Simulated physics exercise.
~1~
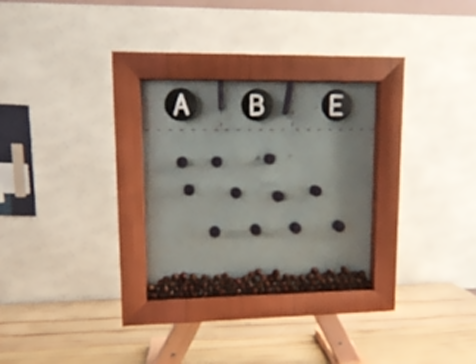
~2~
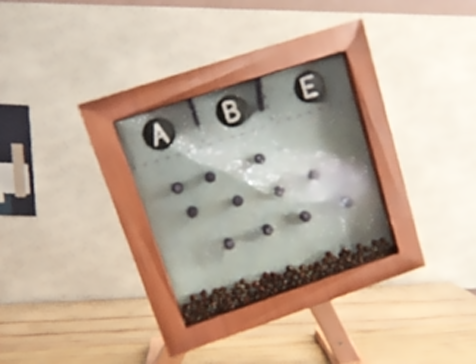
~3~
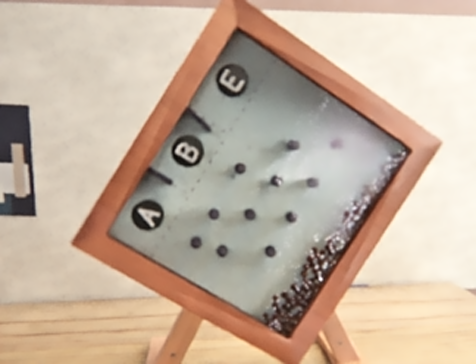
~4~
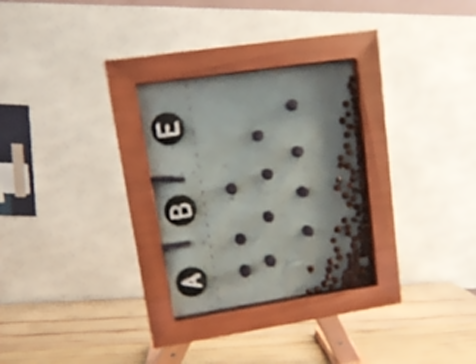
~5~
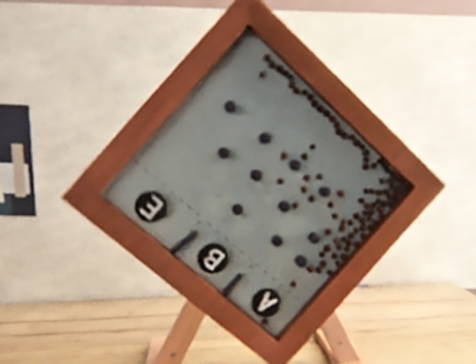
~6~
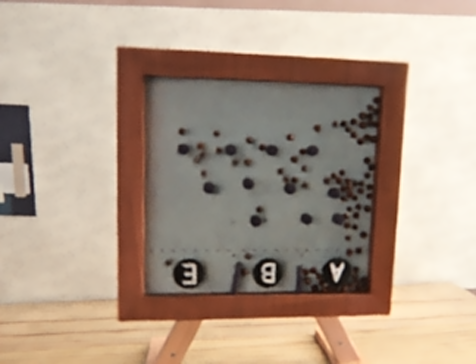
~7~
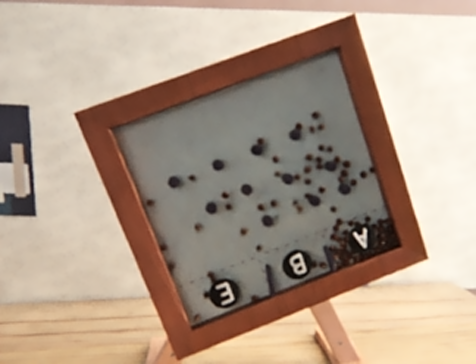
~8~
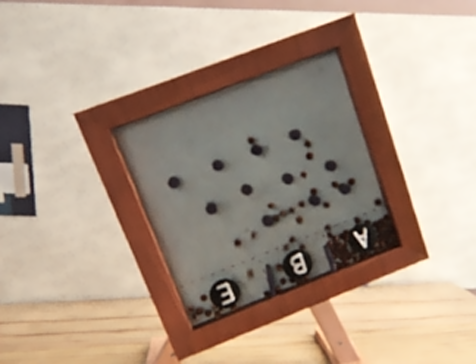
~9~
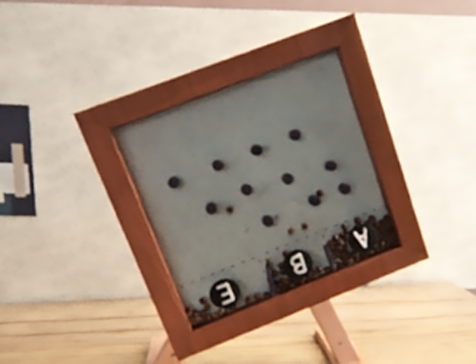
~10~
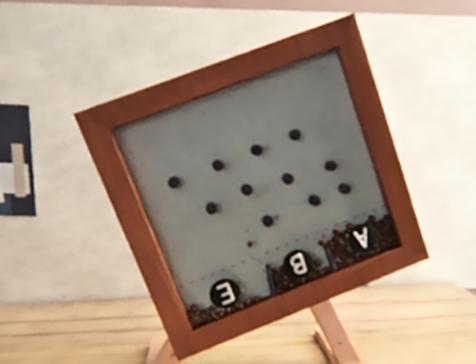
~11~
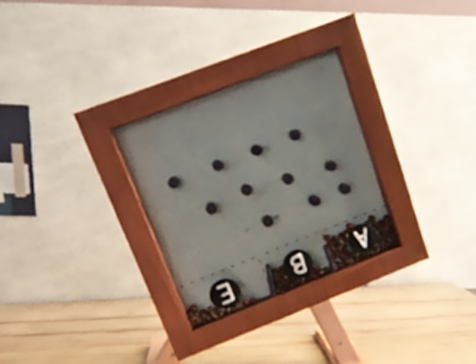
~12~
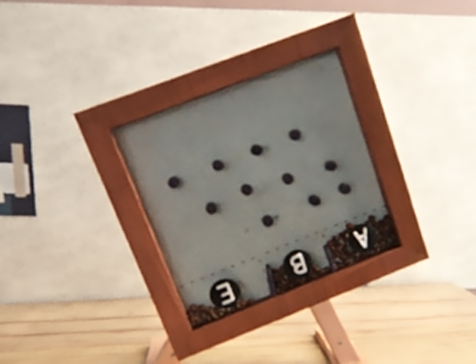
A wooden-framed case turns anticlockwise until nearly upside down, and dark beads settle mostly in pocket A.
